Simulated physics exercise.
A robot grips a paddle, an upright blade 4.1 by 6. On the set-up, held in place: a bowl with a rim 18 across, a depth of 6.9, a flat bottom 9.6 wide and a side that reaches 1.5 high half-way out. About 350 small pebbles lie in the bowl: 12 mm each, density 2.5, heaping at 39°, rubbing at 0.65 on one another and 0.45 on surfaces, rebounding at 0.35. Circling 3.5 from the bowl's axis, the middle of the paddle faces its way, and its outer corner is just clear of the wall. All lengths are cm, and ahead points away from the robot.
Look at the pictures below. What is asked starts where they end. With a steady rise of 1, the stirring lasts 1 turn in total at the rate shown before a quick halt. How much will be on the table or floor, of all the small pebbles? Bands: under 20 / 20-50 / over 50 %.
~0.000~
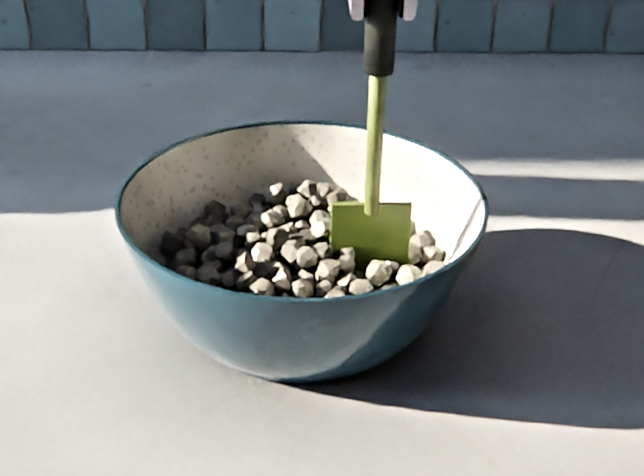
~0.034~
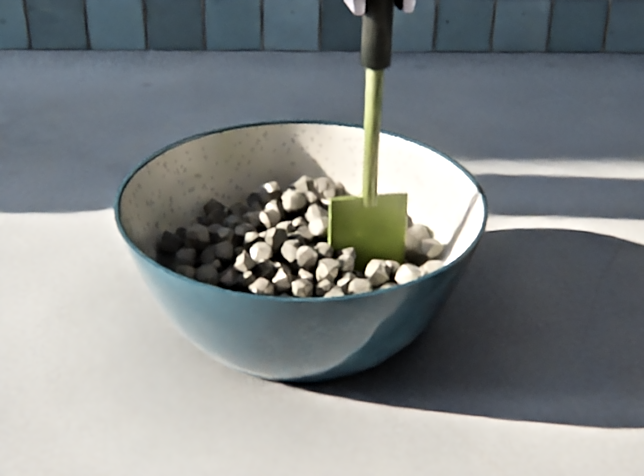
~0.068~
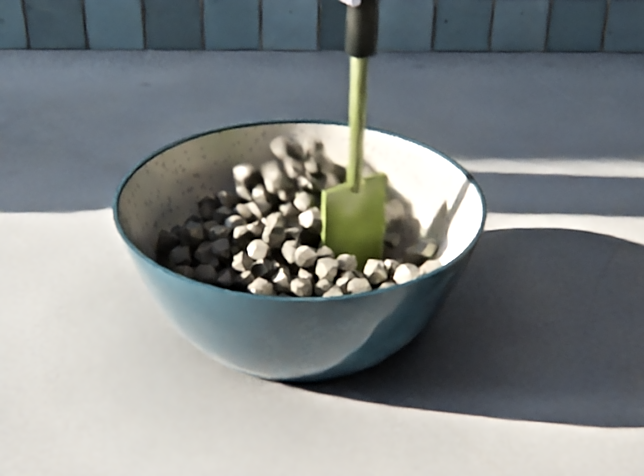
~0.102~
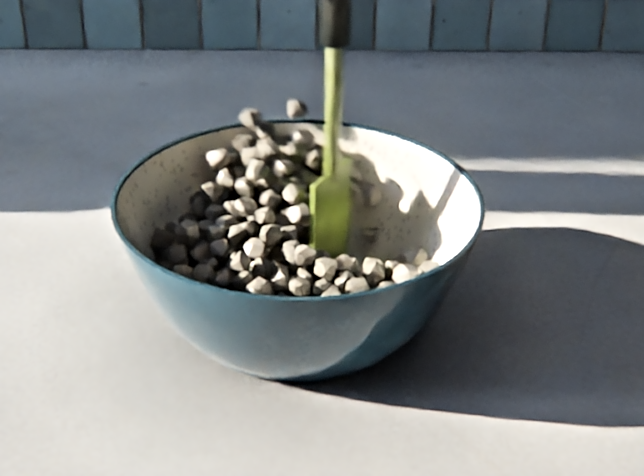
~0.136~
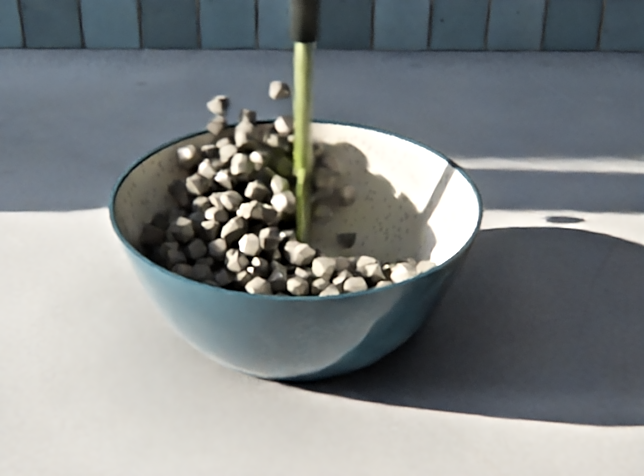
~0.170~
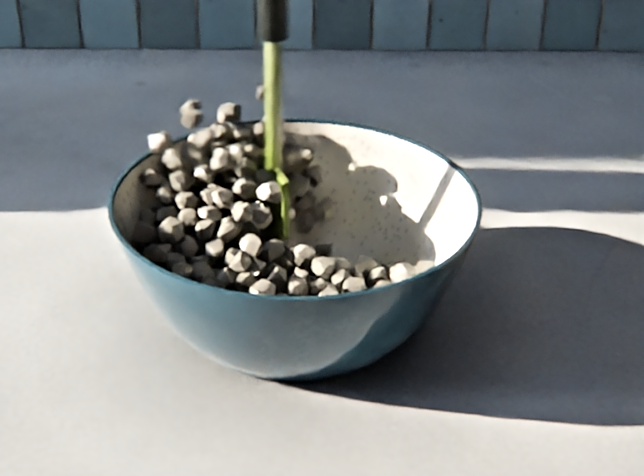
Under 20 %.
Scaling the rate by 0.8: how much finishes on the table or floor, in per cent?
Some 5 in a hundred.
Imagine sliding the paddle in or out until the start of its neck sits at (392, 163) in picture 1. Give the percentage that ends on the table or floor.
I'd say around 20 per cent.
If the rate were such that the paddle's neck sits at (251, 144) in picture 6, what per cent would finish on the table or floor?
Roughly 15 per cent.
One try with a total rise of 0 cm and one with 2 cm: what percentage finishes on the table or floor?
It comes to about 10 per cent and about 10 per cent.
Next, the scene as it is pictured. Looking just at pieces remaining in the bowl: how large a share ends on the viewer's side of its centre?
I'd put it at roughly 35 per cent.
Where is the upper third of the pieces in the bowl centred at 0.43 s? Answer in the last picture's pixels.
(395, 253).
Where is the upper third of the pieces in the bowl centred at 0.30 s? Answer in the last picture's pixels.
That third sits centred at about (215, 261).
After 0.30 s, 203° round, highest piece 11 above the table; 340 in the bowl, 5 on the table or floor, 5 in flight or on the tool.
After 0.43 s, 298° round, highest piece 9 above the table; 326 in the bowl, 12 on the table or floor, 12 in flight or on the tool.
After 0.70 s, 0° round, highest piece 7 above the table; 312 in the bowl, 36 on the table or floor, 2 in flight or on the tool.
After 1.40 s, 0° round, highest piece 7 above the table; 312 in the bowl, 38 on the table or floor.
At rest, 312 in the bowl, 38 on the table or floor. That is 11 % on the table or floor.
